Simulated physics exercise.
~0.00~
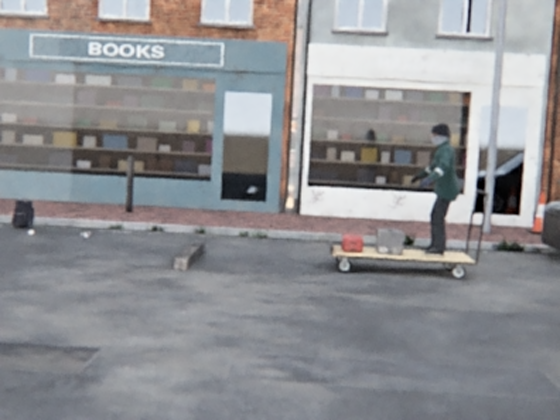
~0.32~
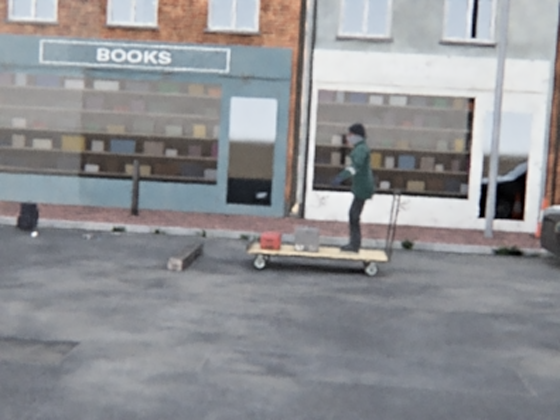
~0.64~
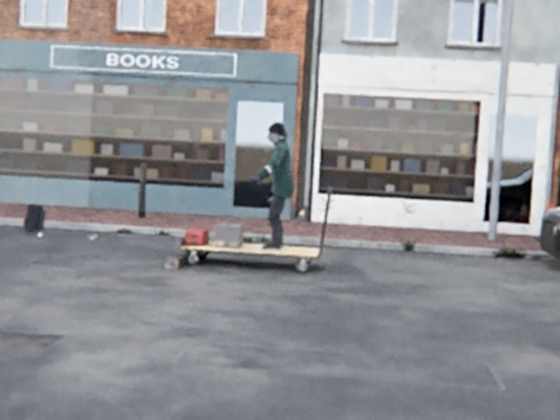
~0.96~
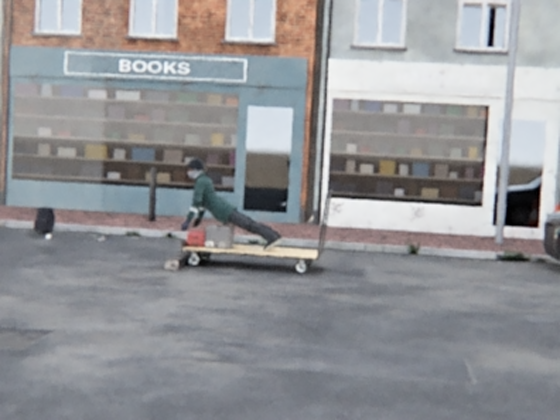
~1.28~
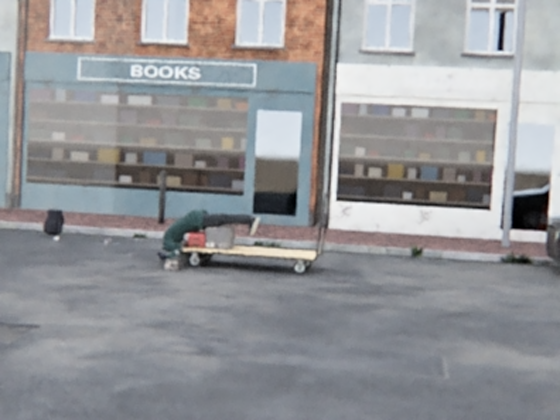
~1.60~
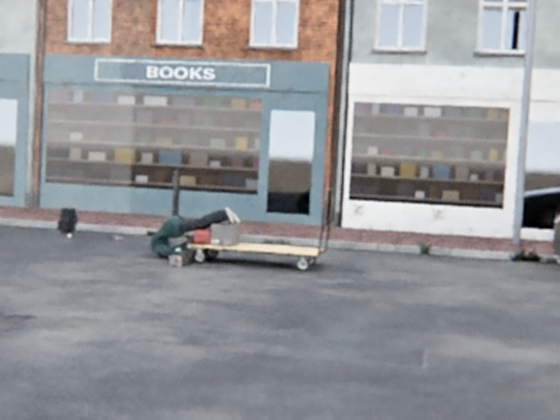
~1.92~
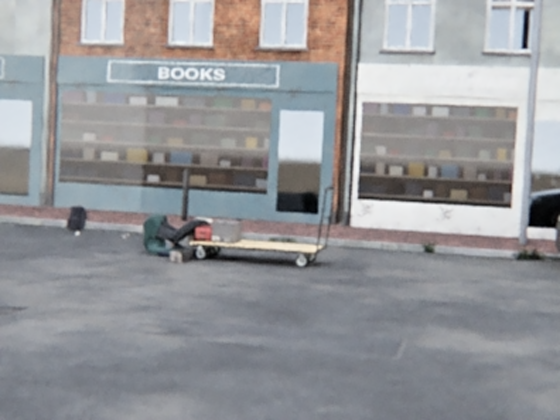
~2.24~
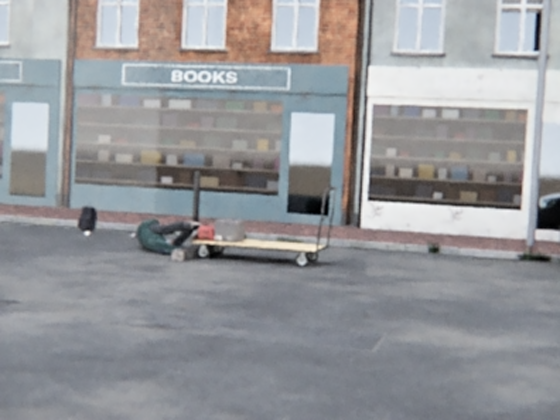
A flat trolley carrying a standing person in a green coat, a red case and a grey box rolled left past a bookshop and stopped at a low kerb; the person pitched forward over the front and ended crumpled on the ground, the load still aboard.
